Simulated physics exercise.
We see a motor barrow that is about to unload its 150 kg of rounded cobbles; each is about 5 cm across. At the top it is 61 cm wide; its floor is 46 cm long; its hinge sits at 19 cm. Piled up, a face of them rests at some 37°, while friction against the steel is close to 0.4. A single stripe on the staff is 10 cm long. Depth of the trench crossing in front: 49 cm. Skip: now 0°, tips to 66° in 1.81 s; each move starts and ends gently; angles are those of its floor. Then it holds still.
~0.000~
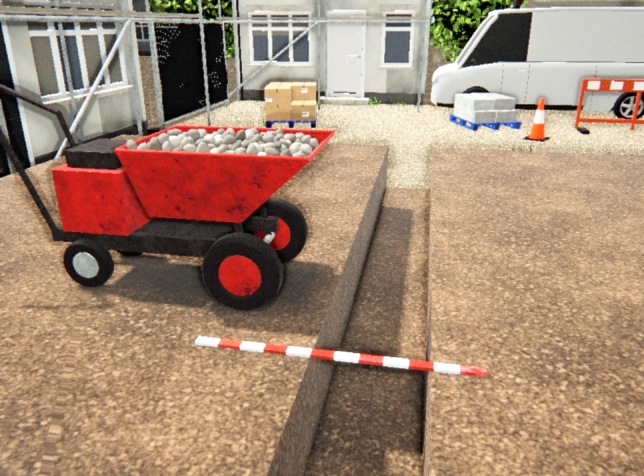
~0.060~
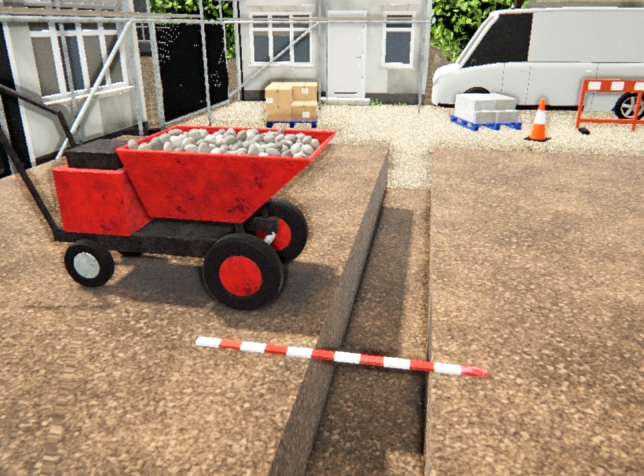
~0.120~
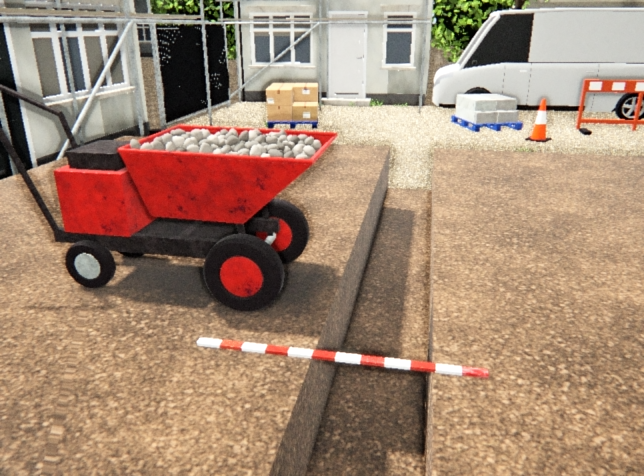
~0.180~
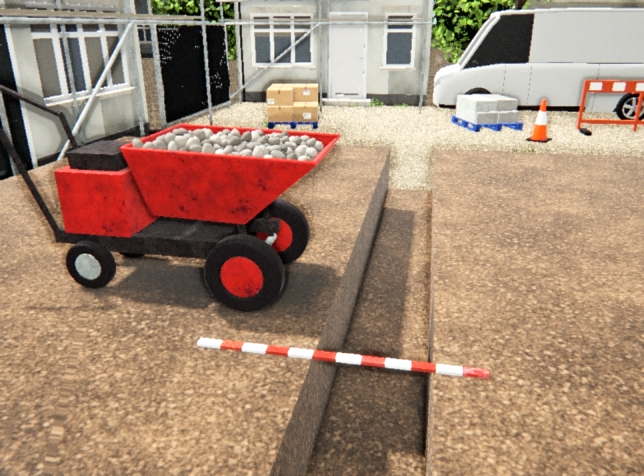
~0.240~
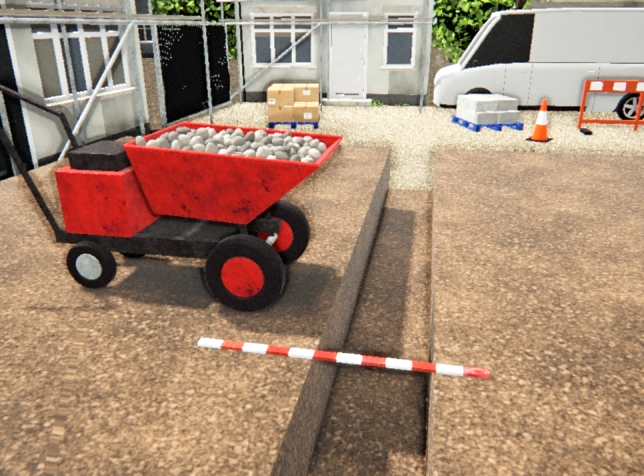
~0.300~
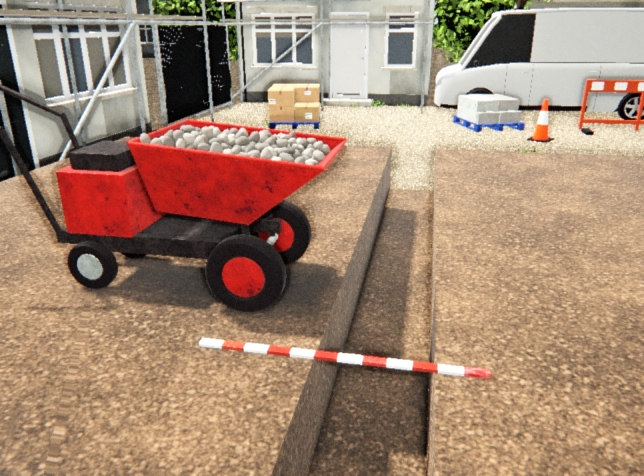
The red skip of cobbles on a small barrow tilts slightly to the right beside a trench.
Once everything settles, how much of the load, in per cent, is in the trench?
Once it settles, about 83 per cent of the load is there.
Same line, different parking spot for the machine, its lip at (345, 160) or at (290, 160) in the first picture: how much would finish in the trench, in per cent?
Roughly 45 in a hundred, then 100 in a hundred.
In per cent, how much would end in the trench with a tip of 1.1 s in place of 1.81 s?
75 %.
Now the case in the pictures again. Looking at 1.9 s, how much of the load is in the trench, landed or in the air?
By that point it's something like 45 in a hundred.
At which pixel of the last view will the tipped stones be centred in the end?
In the last view, about (404, 365).
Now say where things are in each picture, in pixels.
Lip at (309, 160), floor tilted 0°, highest stones at (238, 136), in the first picture.
The skip is at 0°, its lip at (310, 161); the top of the load is at (239, 136); the stones move at 0.1 m/s on average, in the second picture.
The skip is at 1°, its lip at (313, 162); the top of the load is at (241, 136); the stones move at 0.1 m/s on average, in the third picture.
The skip is at 2°, its lip at (315, 164); the top of the load is at (243, 137); the stones move at 0.2 m/s on average, in the fourth picture.
Lip at (319, 166), floor tilted 3°, highest stones at (236, 136); the stones move at 0.2 m/s on average, in the fifth picture.
The skip is at 5°, its lip at (324, 169); the top of the load is at (218, 135); the stones move at 0.3 m/s on average, in the sixth picture.
After 1.4 s the floor is at 56°; 99 % in the skip, 1 % in the trench; the foremost stones are at (409, 275).
After 1.9 s the floor is at 66°; 44 % in the skip, 44 % in the trench, 12 % past the trench; the foremost stones are at (531, 307).
After 2.3 s the floor is at 66°; 18 % in the skip, 66 % in the trench, 17 % past the trench; the foremost stones are at (580, 296).
After 4.2 s the floor is at 66°; 0 % in the skip, 83 % in the trench, 17 % past the trench; the foremost stones are at (594, 296).
